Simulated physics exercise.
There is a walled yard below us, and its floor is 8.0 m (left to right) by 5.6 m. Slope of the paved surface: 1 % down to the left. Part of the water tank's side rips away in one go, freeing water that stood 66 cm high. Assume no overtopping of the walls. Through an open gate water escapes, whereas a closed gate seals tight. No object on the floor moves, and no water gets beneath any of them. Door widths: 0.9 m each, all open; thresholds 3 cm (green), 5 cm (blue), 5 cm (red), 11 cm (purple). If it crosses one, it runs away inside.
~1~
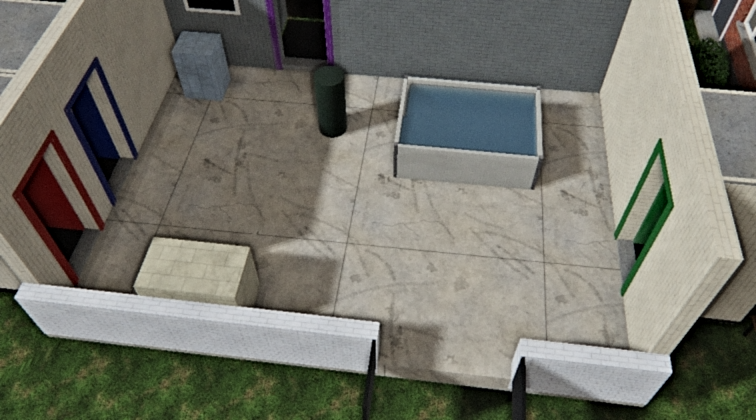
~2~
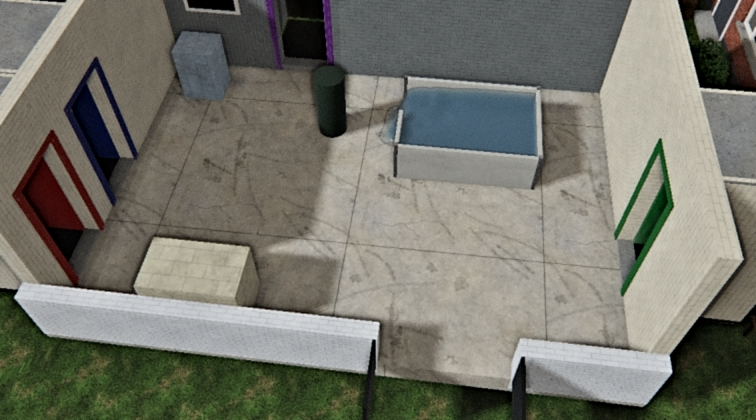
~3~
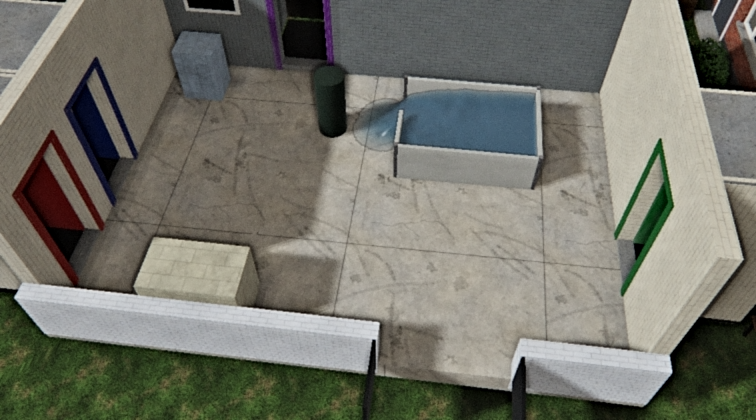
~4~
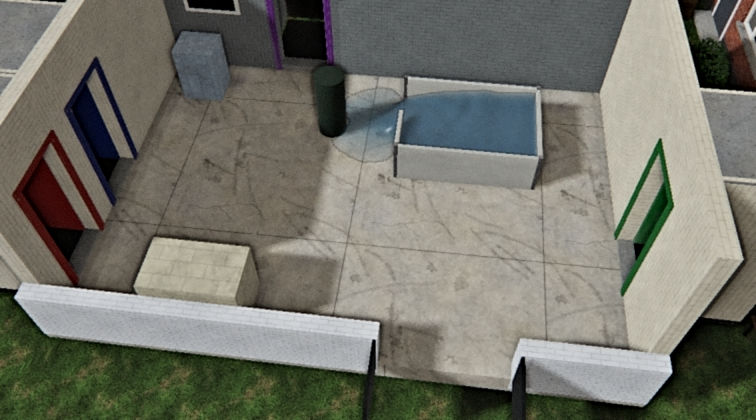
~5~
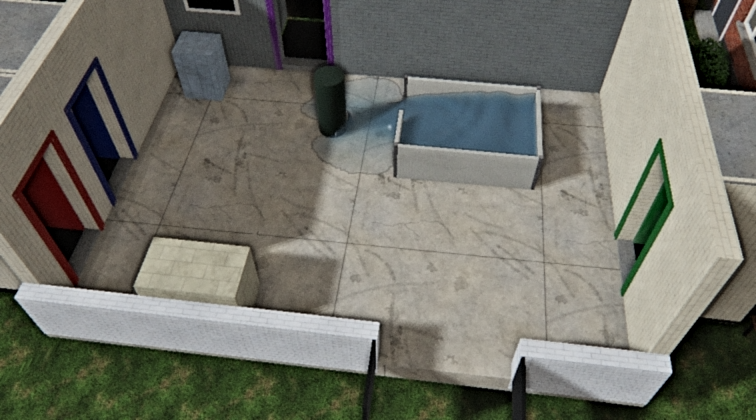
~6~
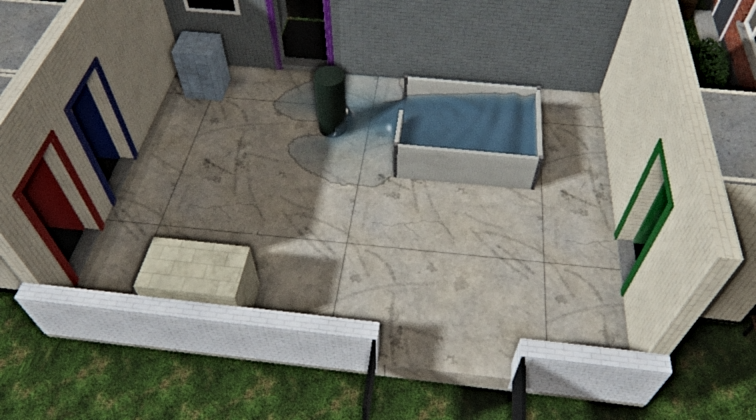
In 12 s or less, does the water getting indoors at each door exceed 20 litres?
Green door: Does not exceed it; blue door: Exceeds it; red door: Exceeds it; purple door: Exceeds it.
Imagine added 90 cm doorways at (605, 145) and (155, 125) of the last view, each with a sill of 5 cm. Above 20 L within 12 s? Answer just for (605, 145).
Short of it.
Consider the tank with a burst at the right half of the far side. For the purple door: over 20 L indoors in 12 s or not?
So for purple: No.
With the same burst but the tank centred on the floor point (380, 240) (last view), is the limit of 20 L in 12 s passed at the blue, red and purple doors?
Blue: Beyond limit; red: Beyond limit; purple: Within limit.
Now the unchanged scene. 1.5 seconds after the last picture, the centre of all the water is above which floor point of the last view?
I'd put it close to (394, 133).
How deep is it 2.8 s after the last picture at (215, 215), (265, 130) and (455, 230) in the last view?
About 2, 2 and 0 cm respectively.
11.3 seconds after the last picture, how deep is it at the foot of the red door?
Close to 9.0 cm of depth.
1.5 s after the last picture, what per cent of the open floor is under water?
Covered: Roughly 35 %.
Then, 0.7 s after the last picture water covers 20 % of the floor and is deepest (42 cm) near (354, 129); green door not reached, blue door not reached, red door not reached, purple door 21 cm at the sill, 2 L in.
Then, 1.5 s after the last picture water covers 35 % of the floor and is deepest (47 cm) near (191, 63); green door not reached, blue door not reached, red door not reached, purple door 21 cm at the sill, 47 L in.
Then, 2.8 s after the last picture water covers 50 % of the floor and is deepest (32 cm) near (182, 62); green door not reached, blue door 9 cm at the sill, 0 L in, red door 9 cm at the sill, 0 L in, purple door 15 cm at the sill, 93 L in.
Then, 6.3 s after the last picture water covers 60 % of the floor and is deepest (18 cm) near (97, 241); green door not reached, blue door 3 cm at the sill, 7 L in, red door 17 cm at the sill, 87 L in, purple door 9 cm at the sill, 114 L in.
Then, 11.3 s after the last picture water covers 90 % of the floor and is deepest (10 cm) near (118, 197); green door not reached, blue door 10 cm at the sill, 64 L in, red door 9 cm at the sill, 193 L in, purple door 8 cm at the sill, 114 L in.
